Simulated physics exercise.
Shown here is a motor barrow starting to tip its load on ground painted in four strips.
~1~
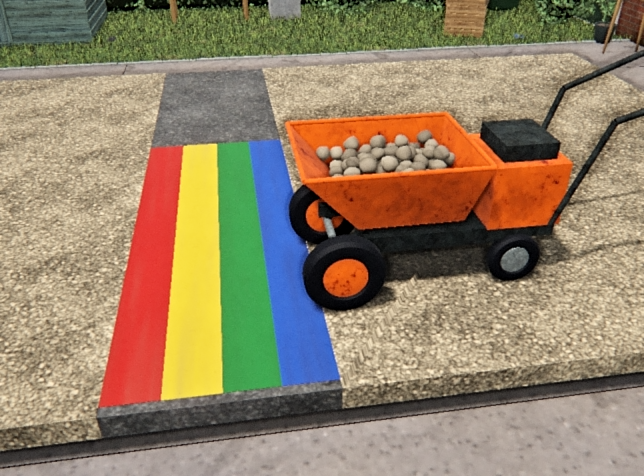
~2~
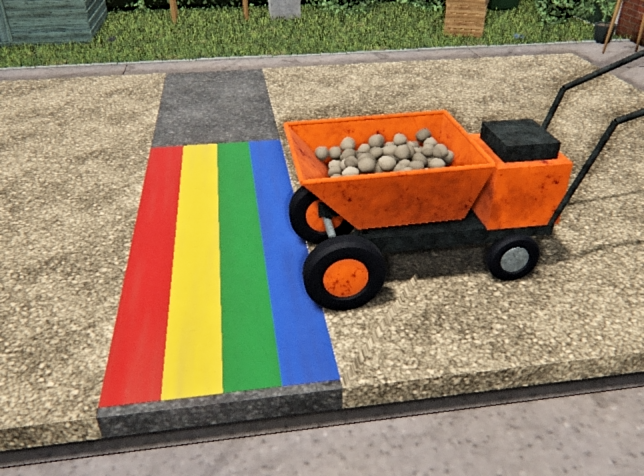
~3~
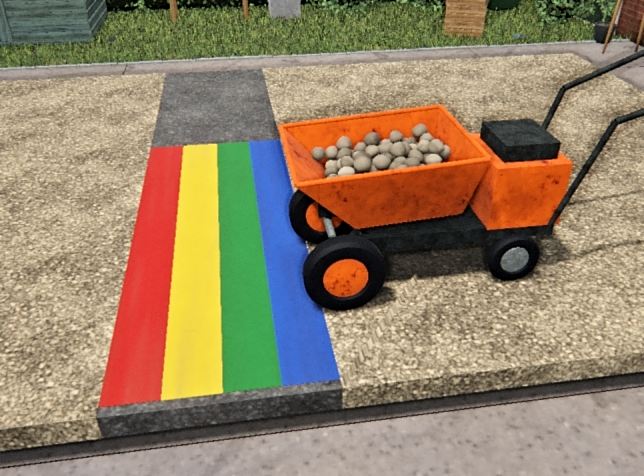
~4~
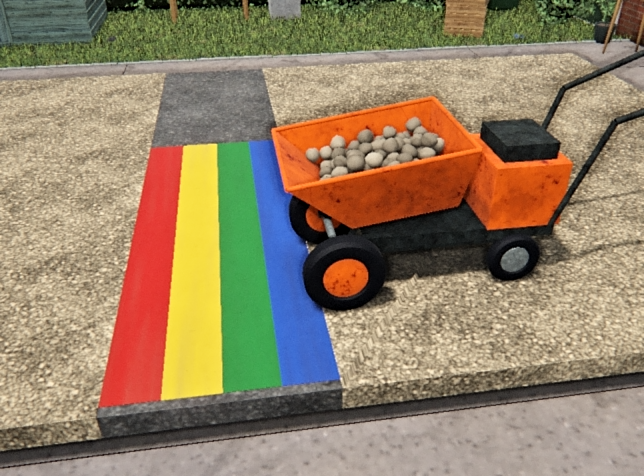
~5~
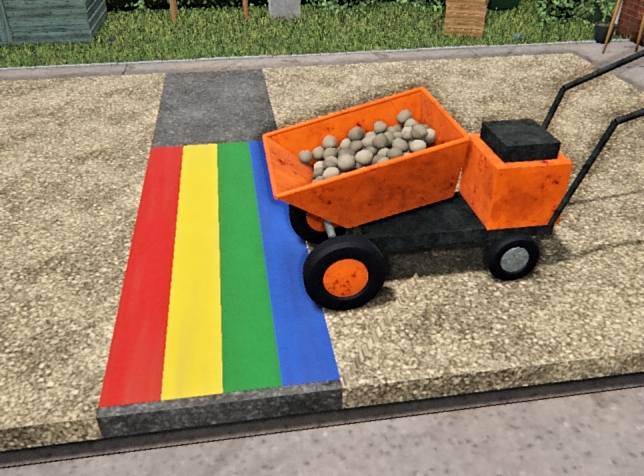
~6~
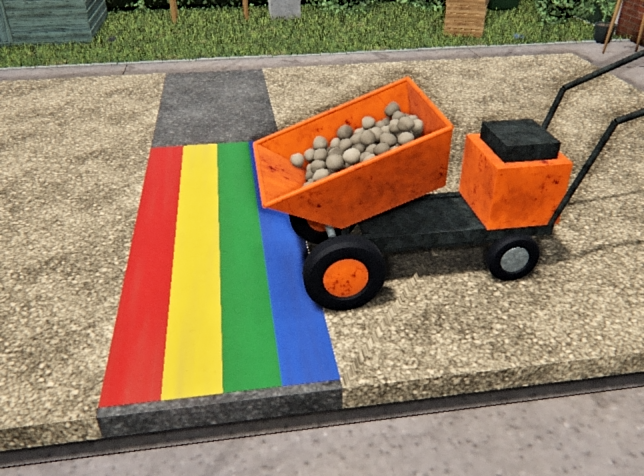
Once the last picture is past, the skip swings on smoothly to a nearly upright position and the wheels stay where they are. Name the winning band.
The yellow band.
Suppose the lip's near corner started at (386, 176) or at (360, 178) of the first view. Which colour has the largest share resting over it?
At the first place the green strip, at the second that green strip.
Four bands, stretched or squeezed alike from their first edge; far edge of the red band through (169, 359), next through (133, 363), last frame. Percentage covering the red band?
The first case gives around 30 %, the second around 30 %.
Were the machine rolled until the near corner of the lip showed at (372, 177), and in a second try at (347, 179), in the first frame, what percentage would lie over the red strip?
10 % for the first, 10 % for the second.
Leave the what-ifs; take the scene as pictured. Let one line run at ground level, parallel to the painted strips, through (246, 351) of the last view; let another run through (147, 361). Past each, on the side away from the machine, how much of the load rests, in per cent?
Estimate: 80 %, then 20 %.
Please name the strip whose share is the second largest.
Behind the top strip comes the red one.
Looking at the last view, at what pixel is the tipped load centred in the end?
Roughly at pixel (180, 278).
Just after the last frame, skip tipped steeply; every one in the skip.
A moment on, skip tipped right over; roughly half in the skip; just a few over the green strip; roughly a third over the yellow strip; about a tenth over the red strip.
Further on, skip tipped right over; roughly a quarter in the skip; just a few over the green strip; roughly a third over the yellow strip; roughly a quarter over the red strip; about a tenth off the paint.
When it is over, skip tipped right over; roughly a quarter in the skip; not one over the blue strip; about a tenth over the green strip; roughly a third over the yellow strip; roughly a quarter over the red strip; about a tenth off the paint.
